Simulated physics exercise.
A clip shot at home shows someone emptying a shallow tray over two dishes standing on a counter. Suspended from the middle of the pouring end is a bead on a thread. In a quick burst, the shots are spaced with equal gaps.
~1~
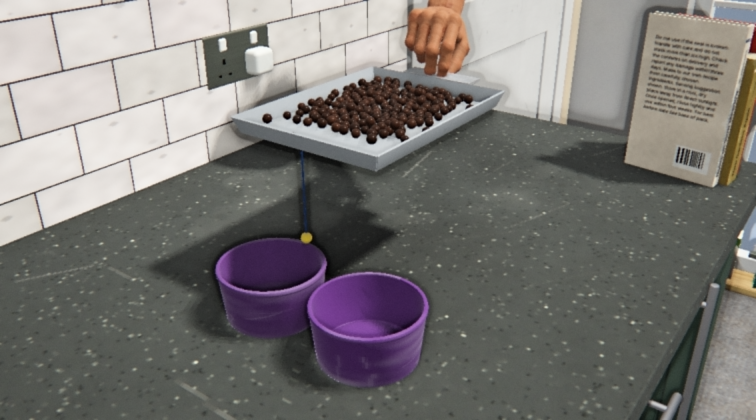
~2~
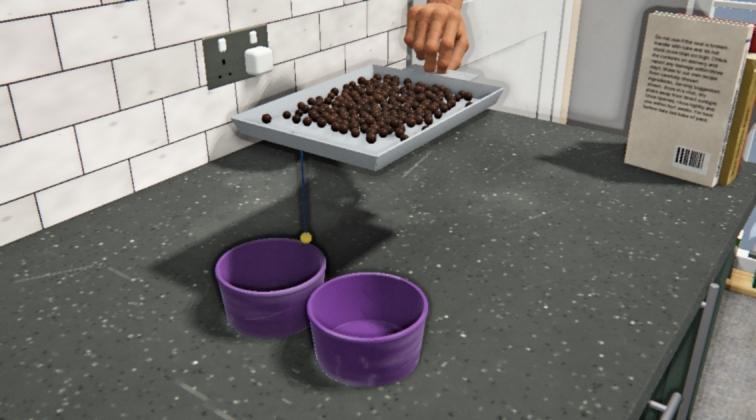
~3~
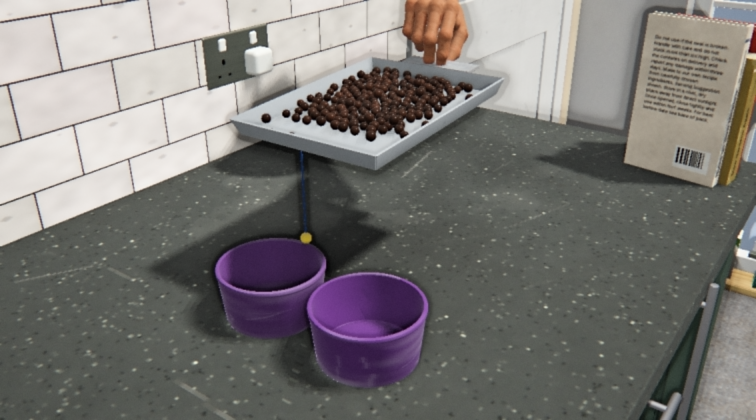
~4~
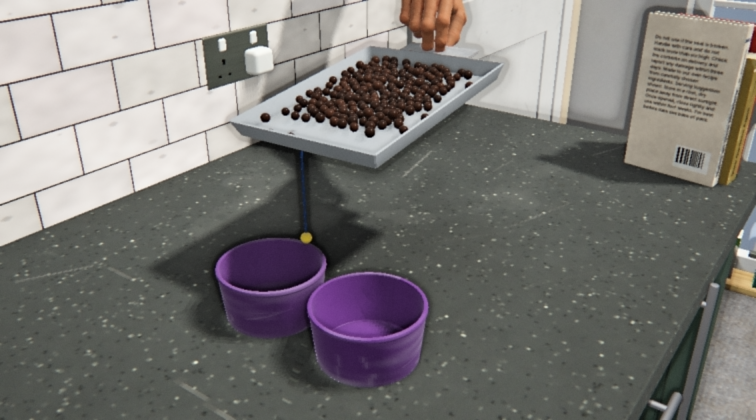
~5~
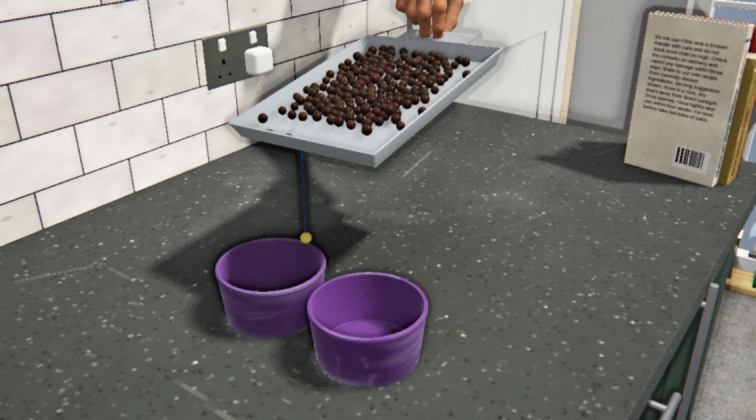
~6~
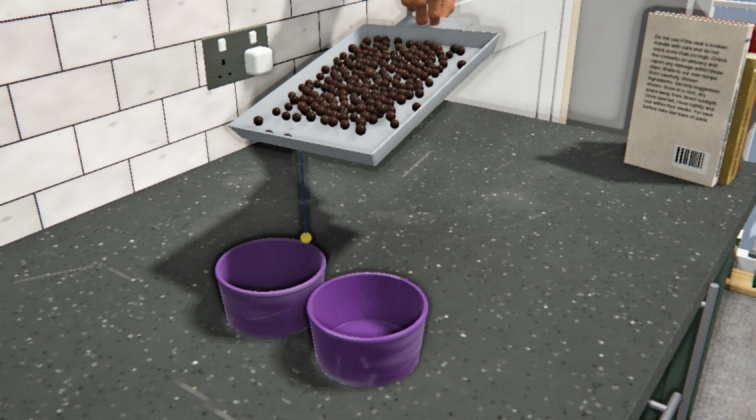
In this clip, a hand holds a shallow grey tray of small dark brown balls above two empty purple dishes on a speckled counter, then gradually raises its far end, and the balls shift slightly across the tray.
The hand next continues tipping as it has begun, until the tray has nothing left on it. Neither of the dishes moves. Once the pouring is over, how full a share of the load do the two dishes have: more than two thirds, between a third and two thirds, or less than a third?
The share that ends up caught is one third to two thirds, I reckon.
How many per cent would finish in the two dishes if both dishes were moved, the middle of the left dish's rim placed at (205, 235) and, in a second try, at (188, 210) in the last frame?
90 and 60 in a hundred.
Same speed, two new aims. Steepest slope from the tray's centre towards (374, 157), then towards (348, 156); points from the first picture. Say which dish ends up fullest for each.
For the first aim the right side, for the second the right side.
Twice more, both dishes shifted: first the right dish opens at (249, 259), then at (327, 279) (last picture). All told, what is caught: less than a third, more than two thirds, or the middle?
The two tries come out as more than two thirds and beyond two thirds in turn.
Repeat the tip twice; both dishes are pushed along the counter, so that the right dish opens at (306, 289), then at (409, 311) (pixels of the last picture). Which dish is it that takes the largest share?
So at the first spot it's the one placed on the left, and at the second spot it's the one placed on the left.
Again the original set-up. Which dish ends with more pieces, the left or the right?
Result: The one at left wins.
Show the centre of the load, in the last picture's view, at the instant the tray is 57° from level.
The centre of the load shows up near (272, 135) in the last view.
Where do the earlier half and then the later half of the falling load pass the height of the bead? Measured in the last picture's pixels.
The first part passes (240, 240); everything after passes (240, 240).
Just after the last frame, tray tipped steeply; roughly two thirds on the tray; just a few in the right dish; about a tenth in the left dish; about a tenth outside both; about a tenth in the air.
A moment on, tray tipped right over; just a few on the tray; just a few in the right dish; roughly half in the left dish; roughly a third outside both; about a tenth in the air.
Further on, tray tipped past a quarter turn; just a few in the right dish; roughly half in the left dish; roughly half outside both.
When it is over, tray tipped past a quarter turn; just a few in the right dish; roughly half in the left dish; roughly half outside both.
